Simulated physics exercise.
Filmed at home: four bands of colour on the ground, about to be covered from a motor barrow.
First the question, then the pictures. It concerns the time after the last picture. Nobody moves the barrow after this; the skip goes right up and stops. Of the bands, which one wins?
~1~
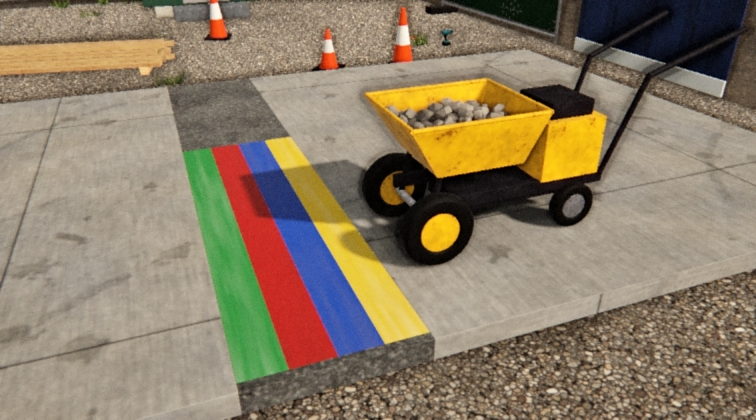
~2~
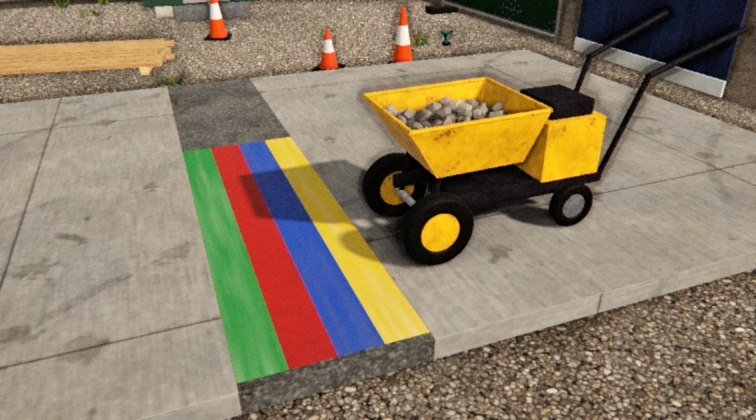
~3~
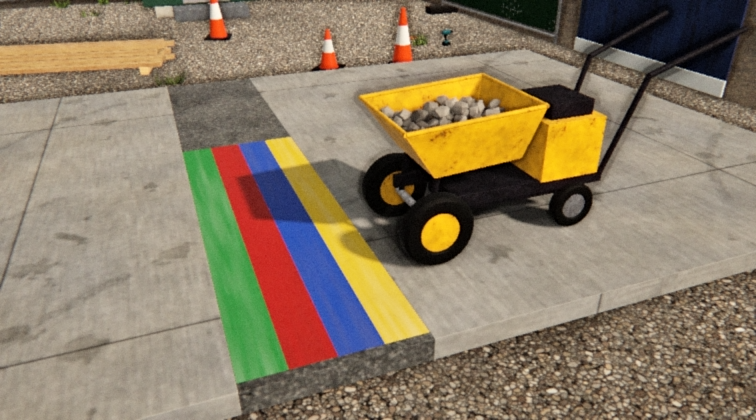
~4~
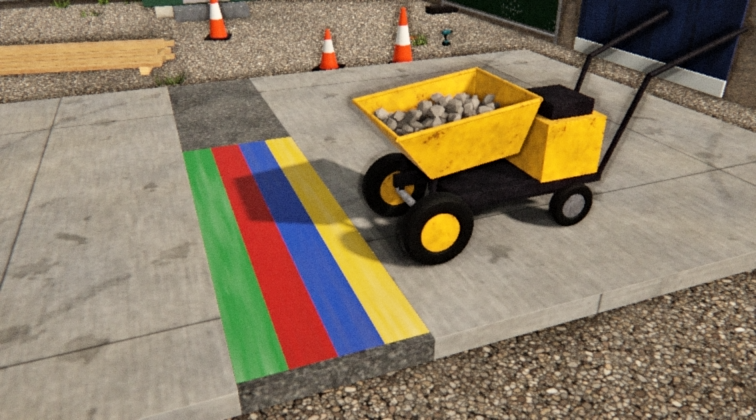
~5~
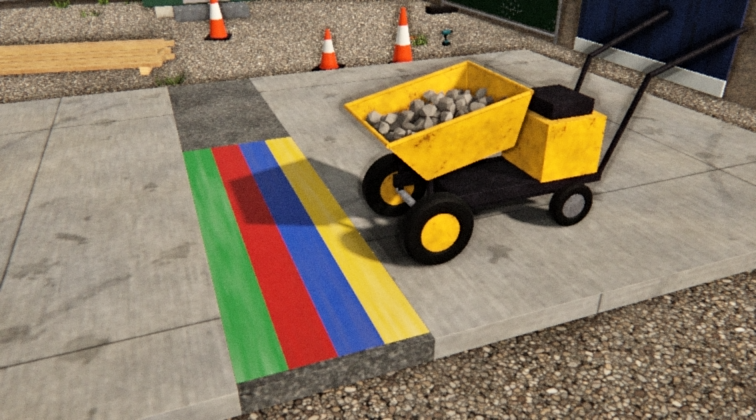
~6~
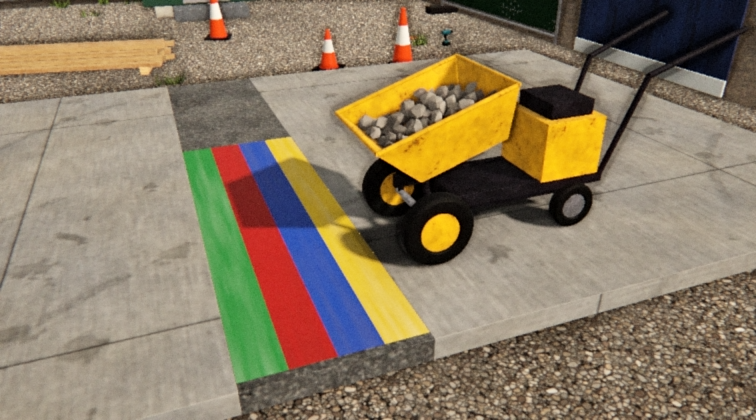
The red band wins.
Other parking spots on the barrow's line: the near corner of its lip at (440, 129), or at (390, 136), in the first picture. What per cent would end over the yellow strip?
Position 1 near 10 %, position 2 near 0 %.
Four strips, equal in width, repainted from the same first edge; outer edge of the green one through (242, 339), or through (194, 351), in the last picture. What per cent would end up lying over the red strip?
I'd say about 30 % for the first and about 30 % for the second.
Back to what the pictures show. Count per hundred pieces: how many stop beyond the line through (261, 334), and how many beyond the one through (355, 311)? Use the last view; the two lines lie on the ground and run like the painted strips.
About 20 and 80 per cent.
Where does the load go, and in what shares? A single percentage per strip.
Yellow strip about 0 per cent, blue strip about 20 per cent, red strip about 35 per cent, green strip about 20 per cent.
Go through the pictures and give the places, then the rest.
The first frame shows lip of the skip at (413, 132), level; top of the load at (450, 119), broken stones; yellow strip at (383, 300); blue strip at (341, 310); red strip at (297, 321); green strip at (250, 332).
The second frame shows lip of the skip at (411, 133), level; top of the load at (449, 118).
The third frame shows lip of the skip at (406, 136), tipped barely; top of the load at (462, 115).
The fourth frame shows lip of the skip at (399, 140), tipped a little; top of the load at (457, 113).
The fifth frame shows lip of the skip at (389, 146), tipped a little; top of the load at (460, 106).
The sixth frame shows lip of the skip at (378, 155), tipped clearly; top of the load at (463, 107); yellow strip at (383, 300); blue strip at (341, 310); red strip at (297, 321); green strip at (250, 332).
Soon, skip tipped steeply; all in the skip.
A while on, skip tipped right over; most in the skip; a small part over the blue strip; a small part over the red strip.
Towards the end, skip tipped right over; about a quarter in the skip; about a quarter over the blue strip; about a third over the red strip; about a quarter over the green strip; a small part off the paint.
Finally, skip tipped right over; about a quarter in the skip; none over the yellow strip; about a quarter over the blue strip; about a third over the red strip; about a quarter over the green strip; a small part off the paint.
